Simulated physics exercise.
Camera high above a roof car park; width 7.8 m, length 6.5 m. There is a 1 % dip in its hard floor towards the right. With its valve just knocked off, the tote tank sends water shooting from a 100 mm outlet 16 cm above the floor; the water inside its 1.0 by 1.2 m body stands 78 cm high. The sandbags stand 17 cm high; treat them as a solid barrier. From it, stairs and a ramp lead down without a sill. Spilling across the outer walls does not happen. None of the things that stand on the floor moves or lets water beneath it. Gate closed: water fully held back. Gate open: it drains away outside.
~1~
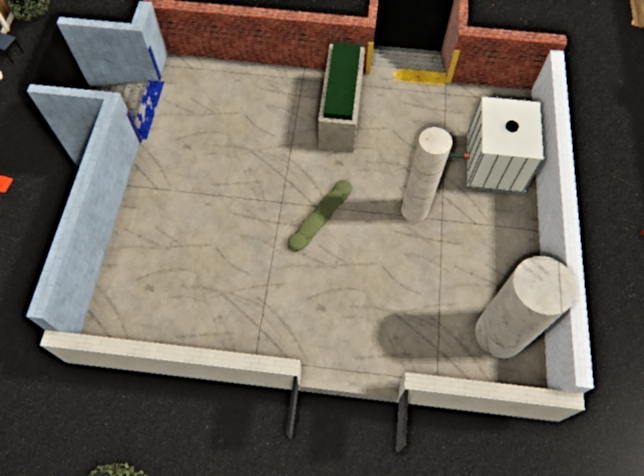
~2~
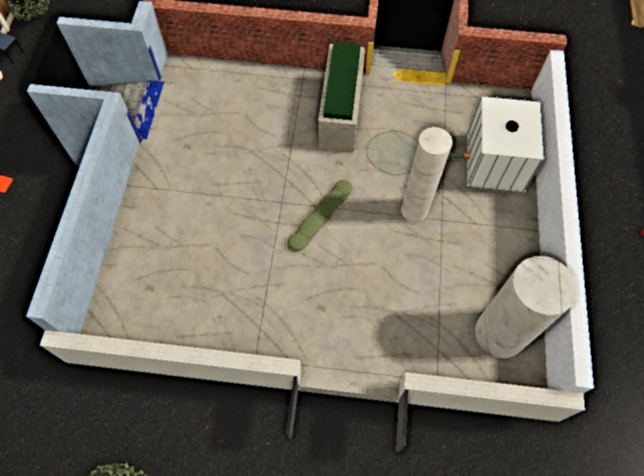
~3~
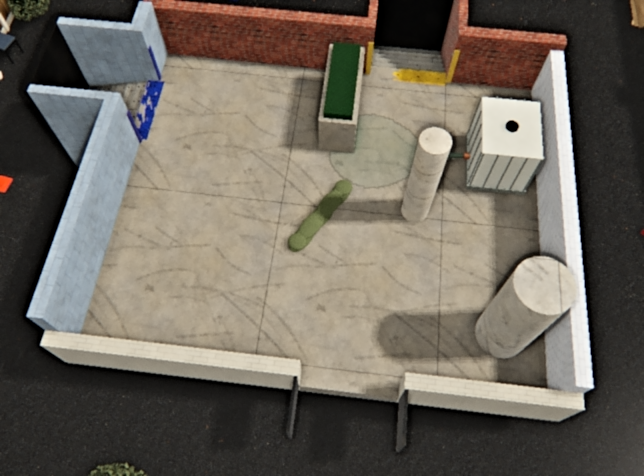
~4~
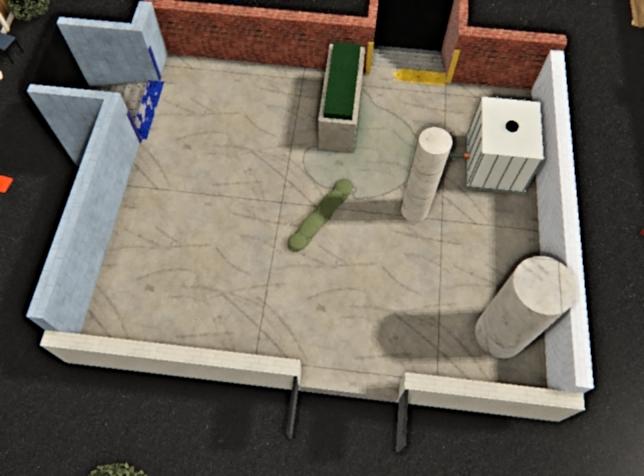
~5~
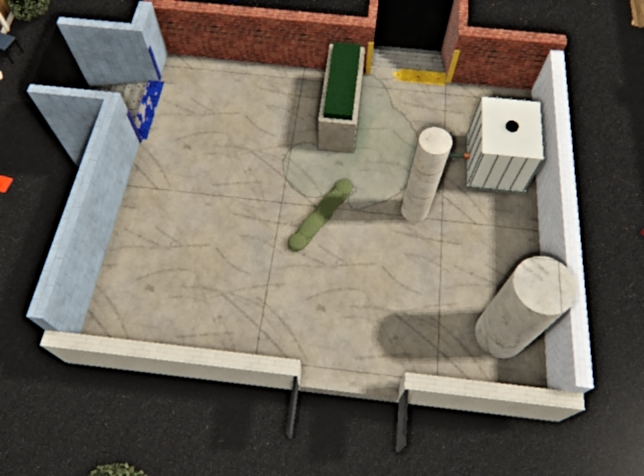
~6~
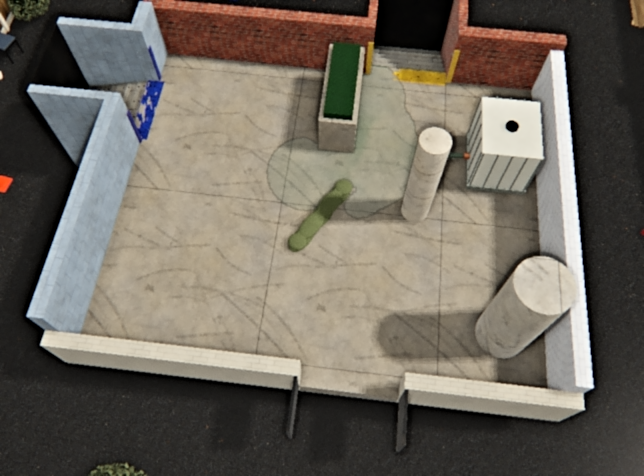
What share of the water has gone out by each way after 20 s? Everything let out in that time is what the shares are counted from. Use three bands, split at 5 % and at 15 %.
Shares: Gate: Not even 5 %; stairwell (marked yellow): Over 15 %; ramp down (marked blue): Under 5 %.
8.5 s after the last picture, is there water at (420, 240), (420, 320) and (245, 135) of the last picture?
First waterlogged, next untouched, last waterlogged.
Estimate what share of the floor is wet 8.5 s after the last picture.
Wet share: Near 35 %.
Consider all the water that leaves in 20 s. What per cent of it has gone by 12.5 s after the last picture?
Roughly 75 per cent.
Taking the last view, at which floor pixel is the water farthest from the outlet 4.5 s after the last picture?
In the last view, it's close to (219, 206).
Then, 1.5 s after the last picture water covers 15 % of the floor and is deepest (6 cm) near (434, 157); gone so far, the gate 0 %, the stairwell (marked yellow) 1 %, the ramp down (marked blue) 0 %.
Then, 4.5 s after the last picture water covers 25 % of the floor and is deepest (5 cm) near (434, 157); gone so far, the gate 0 %, the stairwell (marked yellow) 5 %, the ramp down (marked blue) 0 %.
Then, 8.5 s after the last picture water covers 35 % of the floor and is deepest (5 cm) near (434, 157); gone so far, the gate 0 %, the stairwell (marked yellow) 10 %, the ramp down (marked blue) 0 %.
Then, 12.5 s after the last picture water covers 45 % of the floor and is deepest (4 cm) near (434, 157); gone so far, the gate 0 %, the stairwell (marked yellow) 15 %, the ramp down (marked blue) 0 %.
Then, 16.5 s after the last picture water covers 55 % of the floor and is deepest (4 cm) near (434, 157); gone so far, the gate 0 %, the stairwell (marked yellow) 20 %, the ramp down (marked blue) 0 %.
